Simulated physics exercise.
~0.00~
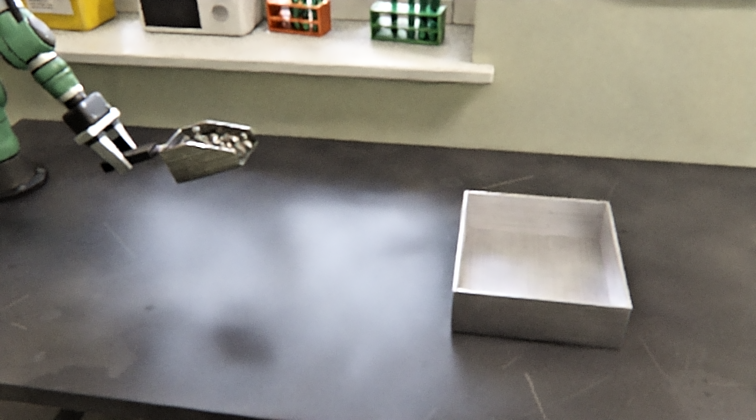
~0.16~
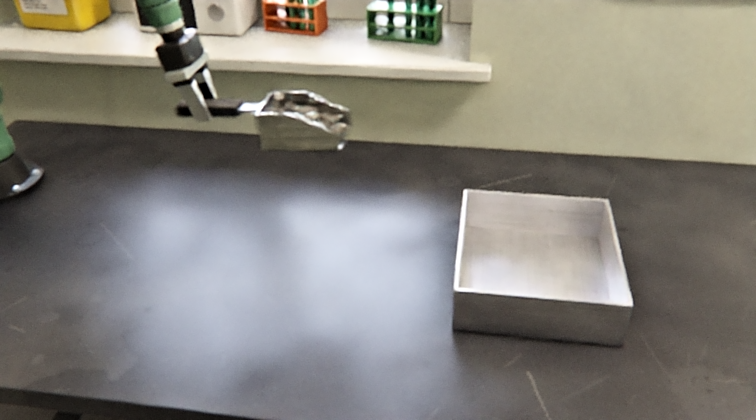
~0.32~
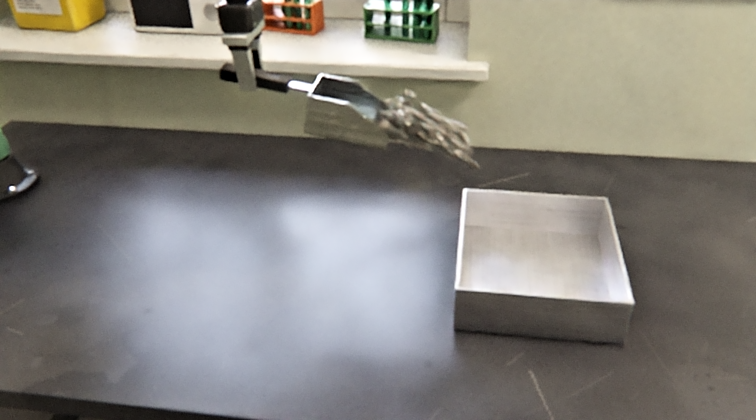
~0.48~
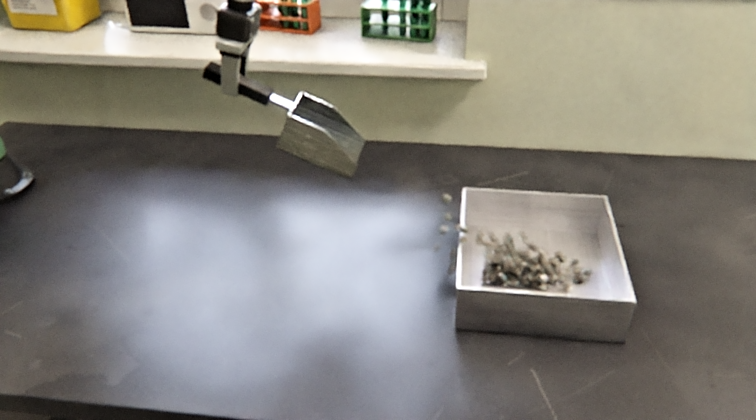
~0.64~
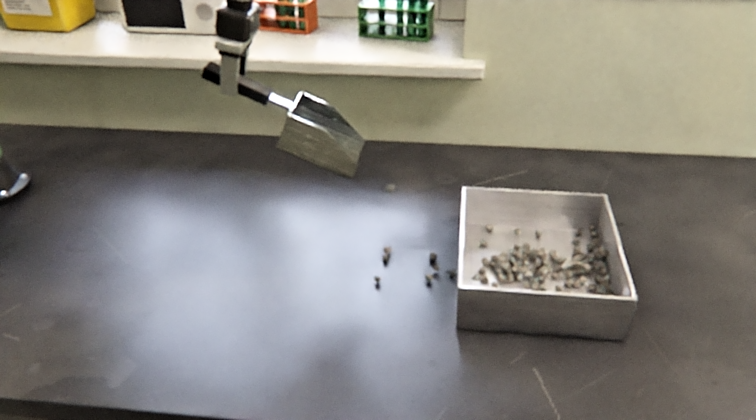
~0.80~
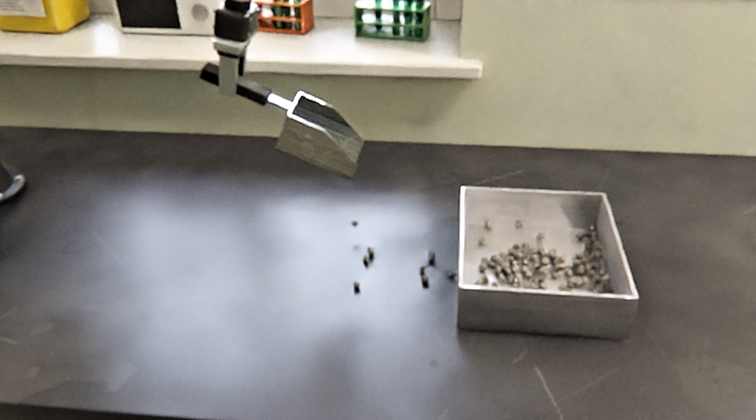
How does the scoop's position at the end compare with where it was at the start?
At the end the scoop is farther to the right and slightly higher, closer to the metal bin than it was at the start.
